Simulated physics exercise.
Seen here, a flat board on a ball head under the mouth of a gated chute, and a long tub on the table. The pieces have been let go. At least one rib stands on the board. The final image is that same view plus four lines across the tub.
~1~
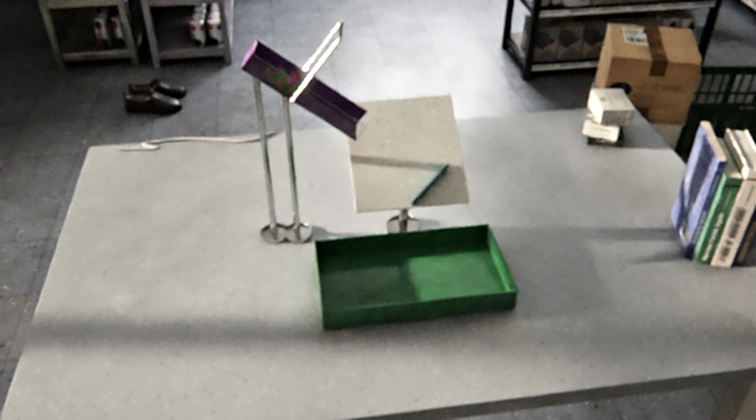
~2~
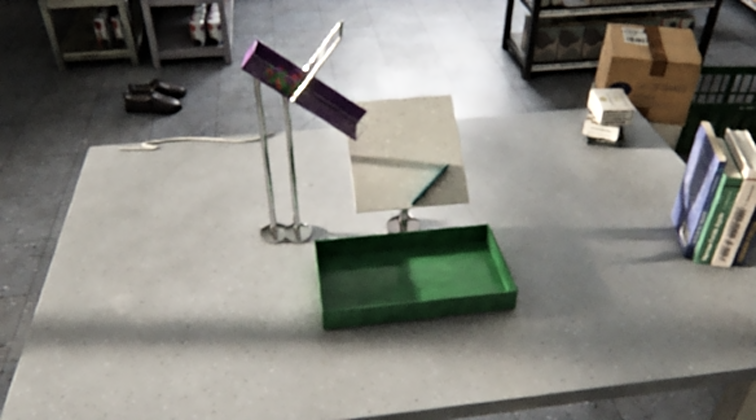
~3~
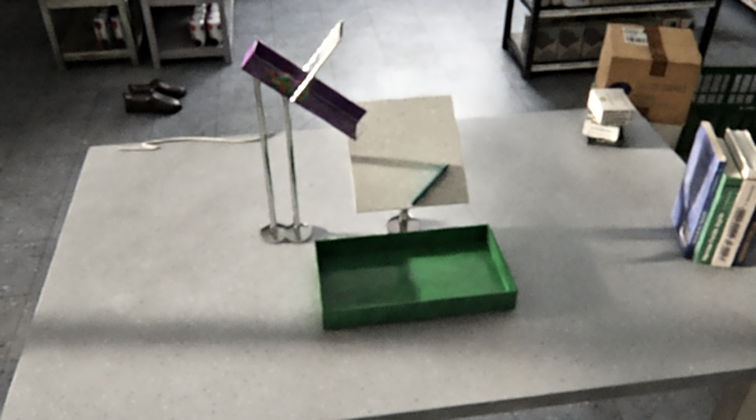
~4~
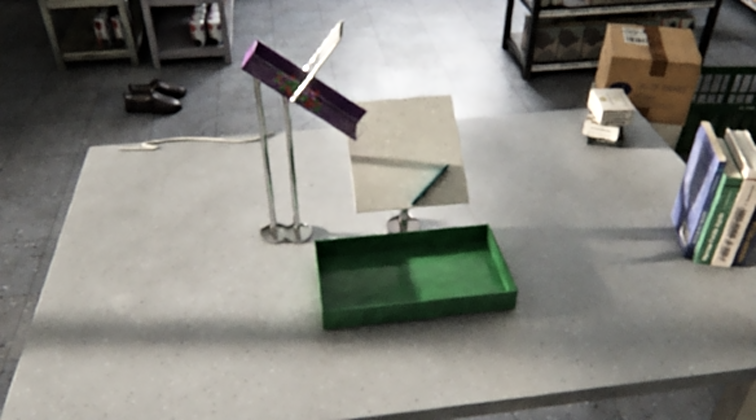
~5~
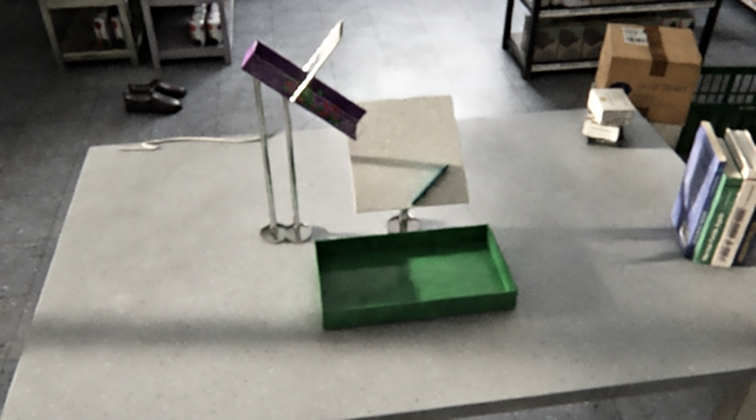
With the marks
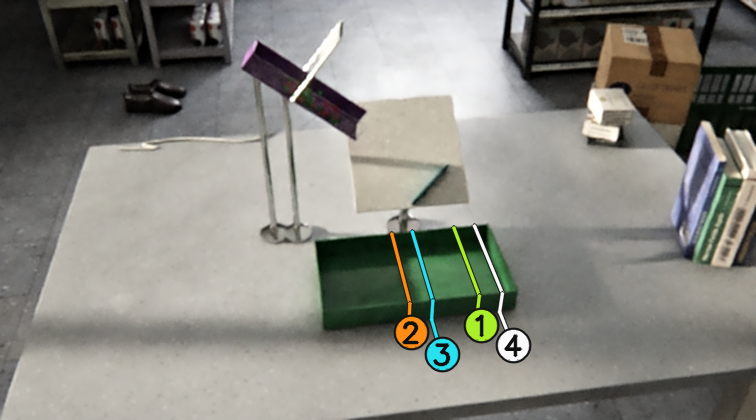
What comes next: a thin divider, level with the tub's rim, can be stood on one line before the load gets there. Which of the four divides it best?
2 beats the others.
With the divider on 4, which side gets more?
More lands on the left.
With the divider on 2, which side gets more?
More lands on the left.
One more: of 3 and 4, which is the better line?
Line 3.
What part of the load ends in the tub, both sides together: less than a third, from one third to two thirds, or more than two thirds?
More than two thirds.
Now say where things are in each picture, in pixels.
Load behind the gate near (287, 78), round plastic beads; lip of the chute near (356, 132), sloping fairly steeply, in the first picture.
Middle of the board near (406, 151), tilted fairly steeply; middle of its low edge near (414, 207); of its high edge near (398, 98), in the second picture.
Front corners of the tub near (323, 311) and (518, 290), empty; front of the load near (305, 93), in the third picture.
Middle of the load near (302, 91); its front near (320, 99), close to a third of the way to the lip; rib from (449, 164) to (413, 202), in the fourth picture.
Middle of the load near (315, 100); its front near (341, 119), the bulk of the way to the lip, in the fifth picture.
On the marked copy, line 1 crosses the front rim at (479, 295); line 2 crosses the front rim at (409, 302); line 3 crosses the front rim at (432, 300); line 4 crosses the front rim at (502, 292).
With 1, of what is caught, all but a few on the left of the divider, a small share on the right.
With 2, of what is caught, close to two thirds on the left of the divider, close to a third on the right.
With 3, of what is caught, the bulk on the left of the divider, close to a quarter on the right.
With 4, of what is caught, all but a few on the left of the divider, only a few on the right.
